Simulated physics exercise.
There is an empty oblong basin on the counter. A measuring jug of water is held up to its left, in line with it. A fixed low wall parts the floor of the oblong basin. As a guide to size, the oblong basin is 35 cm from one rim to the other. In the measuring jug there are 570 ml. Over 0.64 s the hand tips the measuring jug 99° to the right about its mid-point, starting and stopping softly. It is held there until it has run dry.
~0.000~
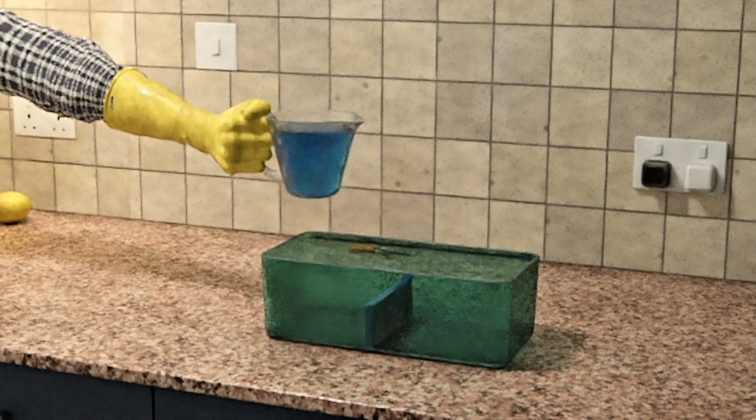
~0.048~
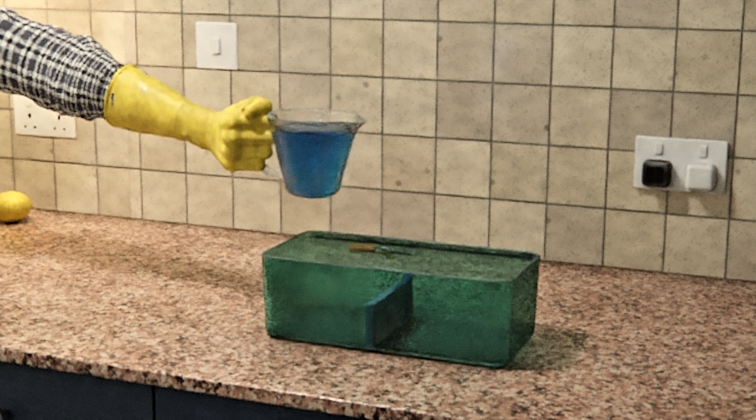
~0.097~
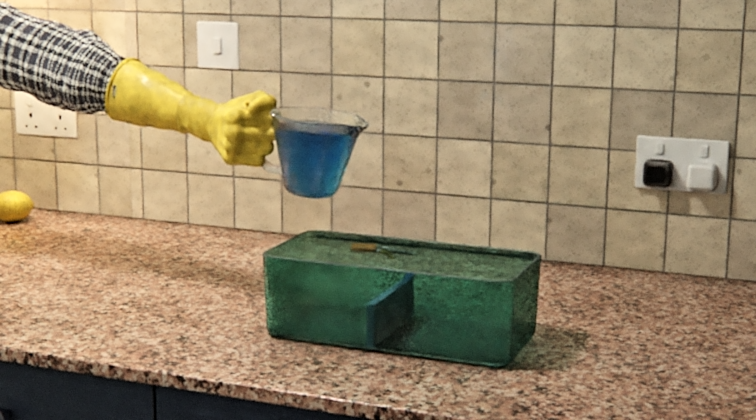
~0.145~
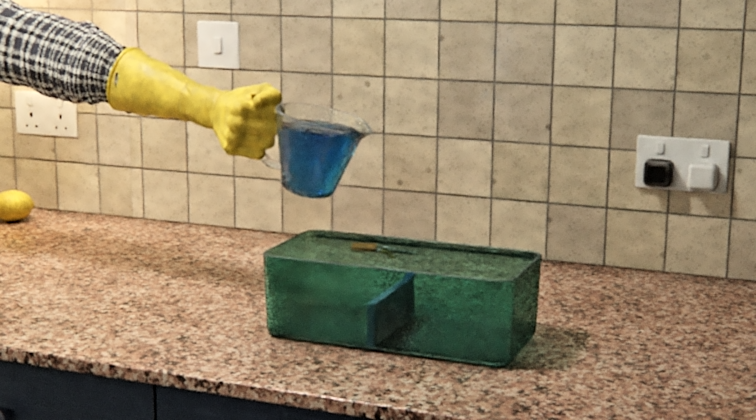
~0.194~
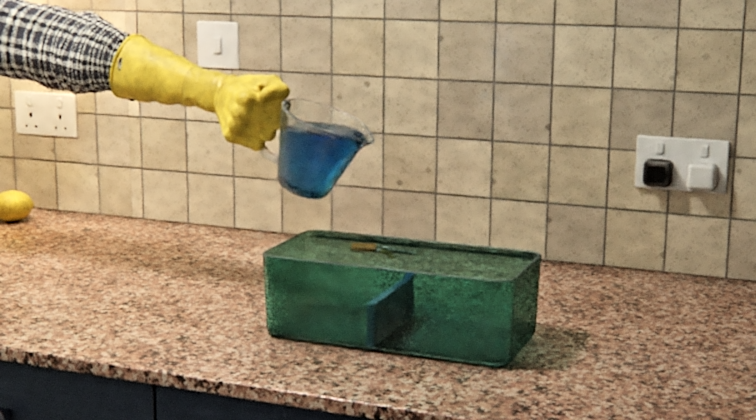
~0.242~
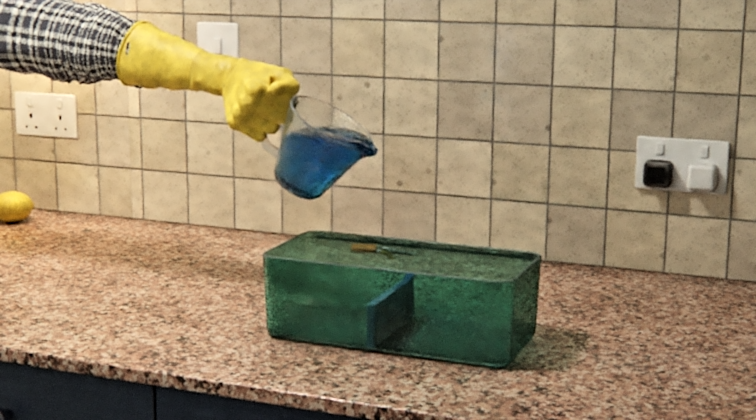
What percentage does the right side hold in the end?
About 59 per cent.
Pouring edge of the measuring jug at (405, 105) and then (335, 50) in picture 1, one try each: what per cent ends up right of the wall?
95 and 30 %.
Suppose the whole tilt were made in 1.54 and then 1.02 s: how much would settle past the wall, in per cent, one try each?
80 and 70 %.
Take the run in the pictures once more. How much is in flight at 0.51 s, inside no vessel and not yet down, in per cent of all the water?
Around 28 percent.
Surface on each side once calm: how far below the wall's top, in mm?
48 mm left, 46 mm right.
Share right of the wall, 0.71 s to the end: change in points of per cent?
The right part gains close to 2 per cent.
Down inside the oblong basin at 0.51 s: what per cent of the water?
About 32%.
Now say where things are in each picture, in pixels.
Tilt 0°; pouring edge (363, 121); surface from (278, 125) to (353, 130); the oblong basin's rim runs from (284, 244) to (526, 269); the wall's top is at (390, 292), in the first frame.
Tilt 1°; pouring edge (364, 122); surface from (279, 124) to (354, 131), in the second frame.
Tilt 6°; pouring edge (368, 126); surface from (282, 122) to (356, 132), in the third frame.
Tilt 12°; pouring edge (371, 132); surface from (286, 122) to (360, 134), in the fourth frame.
Tilt 21°; pouring edge (373, 142); surface from (288, 125) to (367, 137), in the fifth frame.
Tilt 31°; pouring edge (375, 155); surface from (290, 133) to (372, 147); 2 per cent is over the edge, in the sixth frame.
By 0.51 s the tilt is 89° and 41 per cent is still to pour, 1 is left of the wall and 30 right of it.
By 0.71 s the tilt is 99° and 6 per cent is still to pour, 30 is left of the wall and 56 right of it.
By 0.92 s the tilt is 99° and 0 per cent is still to pour, 40 is left of the wall and 58 right of it.
By 1.14 s the tilt is 99° and 0 per cent is still to pour, 40 is left of the wall and 59 right of it.
At rest 40 per cent lies left of the wall, 59 right of it and 1 outside.
